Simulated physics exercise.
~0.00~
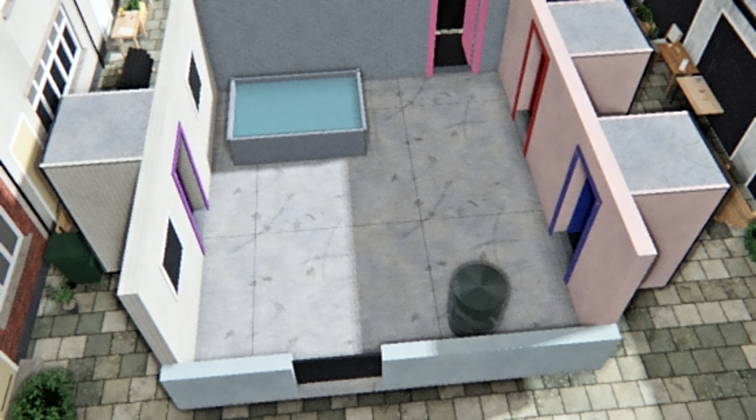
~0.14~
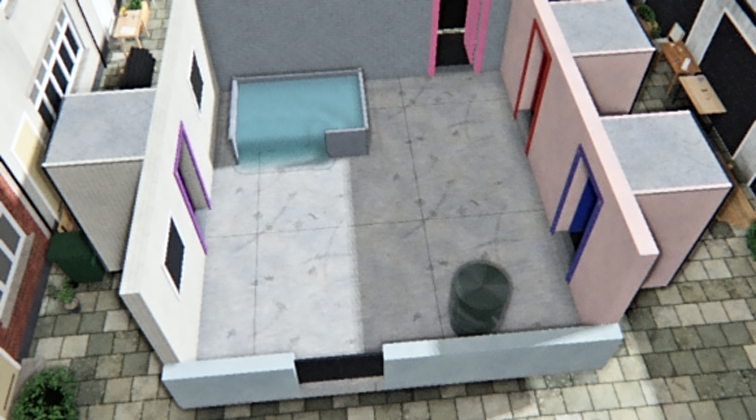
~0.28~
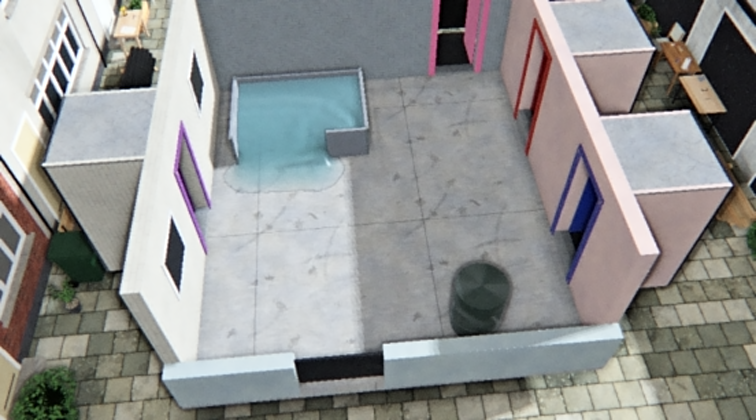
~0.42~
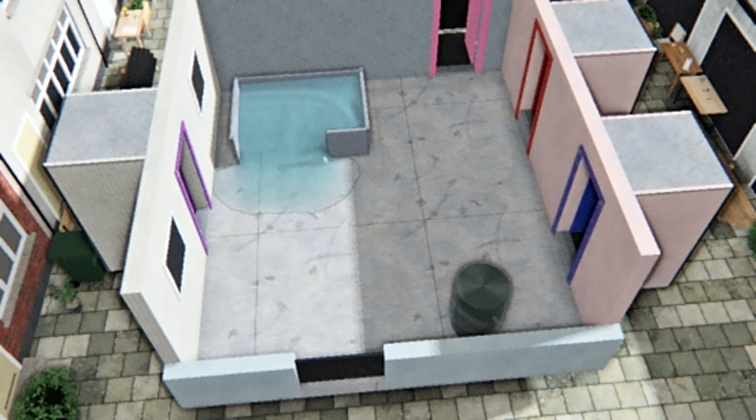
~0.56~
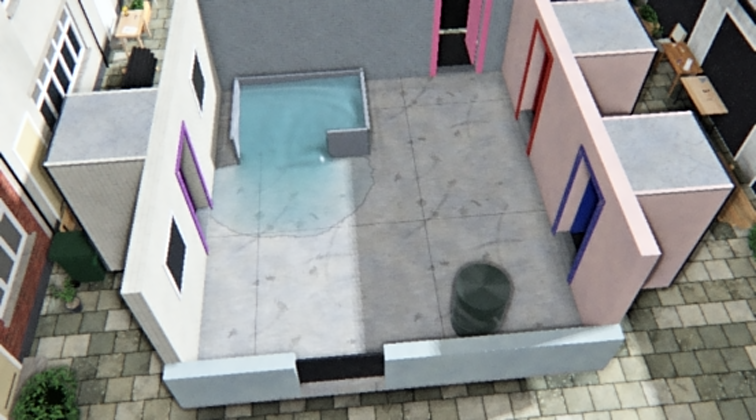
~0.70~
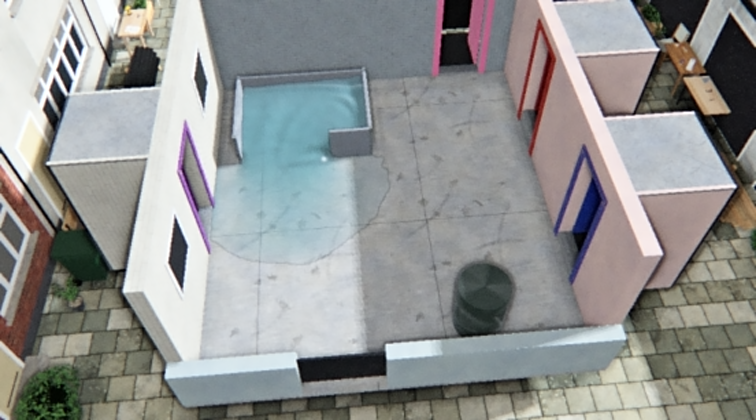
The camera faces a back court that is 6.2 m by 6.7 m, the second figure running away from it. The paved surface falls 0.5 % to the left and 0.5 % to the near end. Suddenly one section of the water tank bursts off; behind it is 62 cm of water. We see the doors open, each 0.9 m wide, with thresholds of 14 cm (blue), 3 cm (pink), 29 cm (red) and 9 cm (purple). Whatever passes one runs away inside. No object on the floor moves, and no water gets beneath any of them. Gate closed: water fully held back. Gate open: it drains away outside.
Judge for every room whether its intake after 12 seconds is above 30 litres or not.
The blue door never tops the limit; the pink door tops the limit; the red door never tops the limit; the purple door tops the limit.
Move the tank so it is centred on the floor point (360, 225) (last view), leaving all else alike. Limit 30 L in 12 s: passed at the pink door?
Well, pink ends up beyond the mark.
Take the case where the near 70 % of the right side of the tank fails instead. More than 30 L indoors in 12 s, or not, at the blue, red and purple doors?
Result: Blue limit not passed, red limit not passed, purple limit not passed.
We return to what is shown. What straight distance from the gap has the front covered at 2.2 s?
Roughly 5.0 metres out.
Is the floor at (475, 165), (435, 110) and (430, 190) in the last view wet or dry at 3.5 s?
In that order: Still dry, still dry, not reached.
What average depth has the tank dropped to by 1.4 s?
Around 34 cm on average.
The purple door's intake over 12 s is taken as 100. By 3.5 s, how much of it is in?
Fraction in by then: Around 90 per cent.
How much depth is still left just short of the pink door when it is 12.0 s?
It comes to near 8.0 cm.
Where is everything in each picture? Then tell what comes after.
The water tank at (297, 106) is whole and still, 62 cm deep, in the first picture.
The front is at (331, 161), 0.9 m from the gap at (282, 153); 0.3 m2 of floor is under water; 62 cm left at the back of the water tank, in the second picture.
The front is at (338, 174), 1.2 m from the gap at (283, 153); 1.3 m2 of floor is under water; 62 cm left at the back of the water tank, in the third picture.
The front is at (346, 190), 1.5 m from the gap at (284, 153); 2.7 m2 of floor is under water; 58 cm left at the back of the water tank, in the fourth picture.
Water pours out at (284, 154) and has run 1.9 m, to (316, 231); typically 7 cm deep outside, 53 cm at the water tank's back, in the fifth picture.
Water pours out at (286, 153) and has run 2.4 m, to (309, 259); typically 6 cm deep outside, 54 cm at the water tank's back, in the sixth picture.
After 1.4 s water covers 35 % of the floor and is deepest (29 cm) near (264, 168); blue door not reached, pink door not reached, red door not reached, purple door 16 cm at the sill, 1 L in.
After 2.2 s water covers 40 % of the floor and is deepest (47 cm) near (198, 382); blue door not reached, pink door not reached, red door not reached, purple door 18 cm at the sill, 31 L in.
After 3.5 s water covers 45 % of the floor and is deepest (30 cm) near (198, 382); blue door not reached, pink door not reached, red door not reached, purple door 13 cm at the sill, 60 L in.
After 7.0 s water covers 85 % of the floor and is deepest (16 cm) near (451, 339); blue door 9 cm at the sill, 0 L in, pink door not reached, red door 7 cm at the sill, 0 L in, purple door 10 cm at the sill, 67 L in.
After 12.0 s water covers 100 % of the floor and is deepest (16 cm) near (233, 90); blue door 4 cm at the sill, 0 L in, pink door 8 cm at the sill, 95 L in, red door 5 cm at the sill, 0 L in, purple door 7 cm at the sill, 68 L in.
